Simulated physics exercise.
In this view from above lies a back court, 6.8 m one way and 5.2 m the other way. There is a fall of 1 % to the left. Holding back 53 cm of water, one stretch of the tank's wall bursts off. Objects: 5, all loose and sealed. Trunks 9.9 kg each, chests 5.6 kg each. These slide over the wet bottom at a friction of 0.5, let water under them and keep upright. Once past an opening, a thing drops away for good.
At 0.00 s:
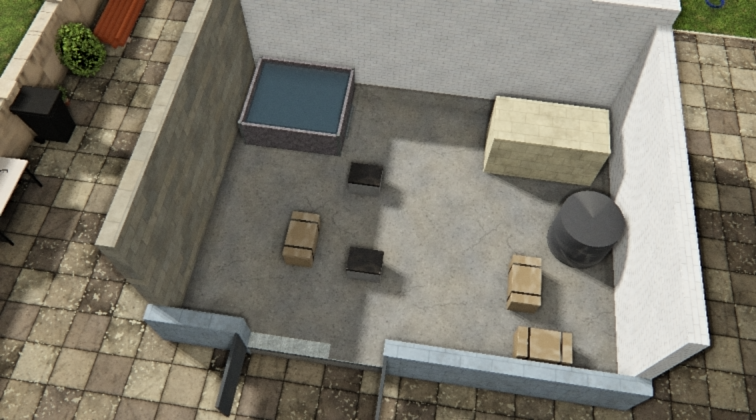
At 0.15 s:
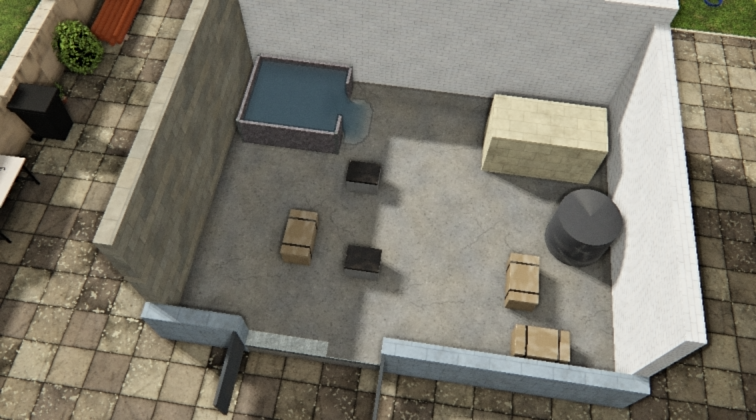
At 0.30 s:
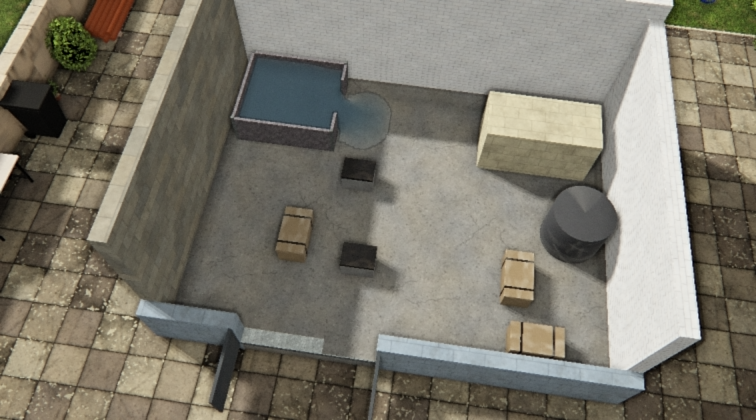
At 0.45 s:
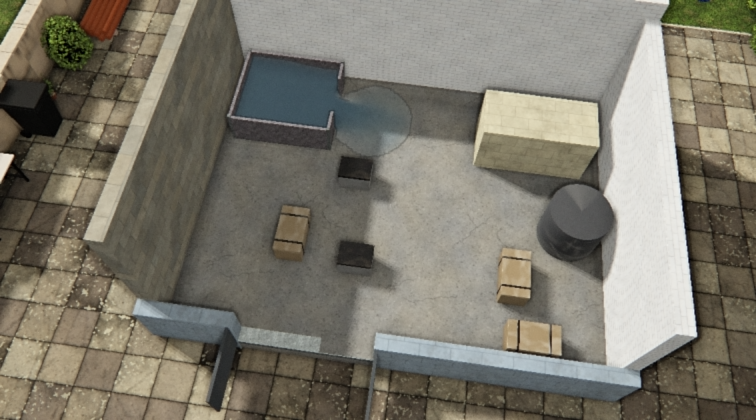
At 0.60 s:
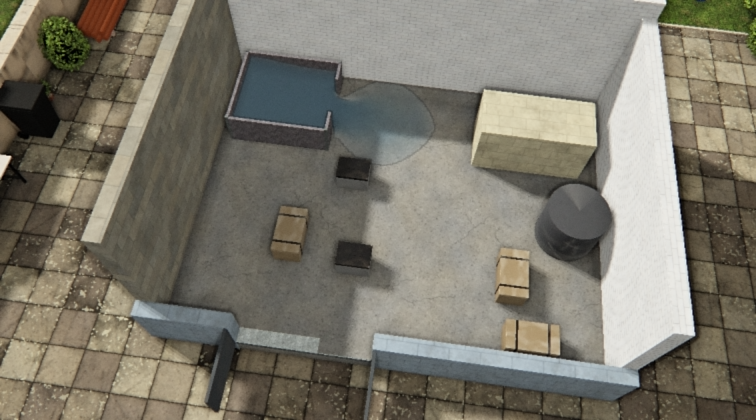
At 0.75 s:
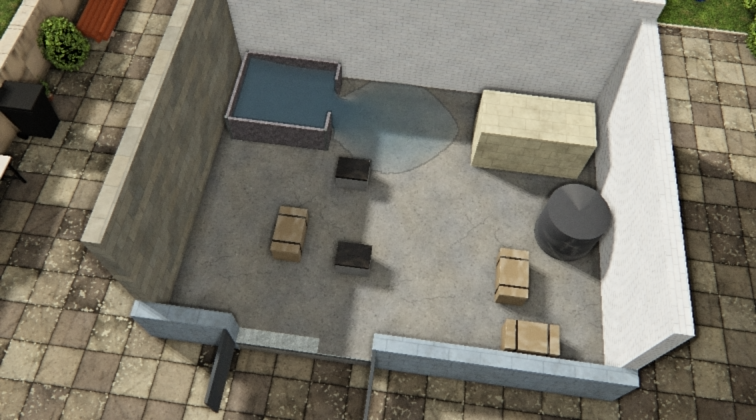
At first, a raised brick tank full of water stands in the corner of a walled courtyard, among wooden trunks, dark chests, a pale block and a dark barrel. Then a gap opens in the tank's right side, and water pours out, spreading across the grey floor in a widening pool while the trunks and chests stay still.
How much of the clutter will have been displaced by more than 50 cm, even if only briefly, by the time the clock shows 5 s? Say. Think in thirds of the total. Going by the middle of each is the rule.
We'll see only a small share moved that far, short of a third.
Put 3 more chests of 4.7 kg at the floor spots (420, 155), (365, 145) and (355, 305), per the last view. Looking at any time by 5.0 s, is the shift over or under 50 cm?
Taking them one by one: It goes beyond, then it goes beyond, then it stays within.
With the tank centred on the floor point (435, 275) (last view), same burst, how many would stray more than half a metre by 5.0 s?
Result: 2.
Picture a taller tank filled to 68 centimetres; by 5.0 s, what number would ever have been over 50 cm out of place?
It would come to 1 of them.
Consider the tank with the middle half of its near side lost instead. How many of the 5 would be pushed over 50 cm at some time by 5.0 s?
Then 2.
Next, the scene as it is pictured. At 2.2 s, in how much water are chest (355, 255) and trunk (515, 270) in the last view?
Roughly 0 and 1 cm.
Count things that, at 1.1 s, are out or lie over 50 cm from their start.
Answer: 0.
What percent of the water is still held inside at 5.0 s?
100 % or so.
After 1.1 s 0 of 5 are over 50 cm from their spots; 0 afloat.
After 2.2 s 0 of 5 are over 50 cm from their spots; 0 afloat.
After 3.5 s 0 of 5 are over 50 cm from their spots; 1 afloat.
After 5.0 s 1 of 5 are over 50 cm from their spots, and 1 have been at some point; 2 afloat.
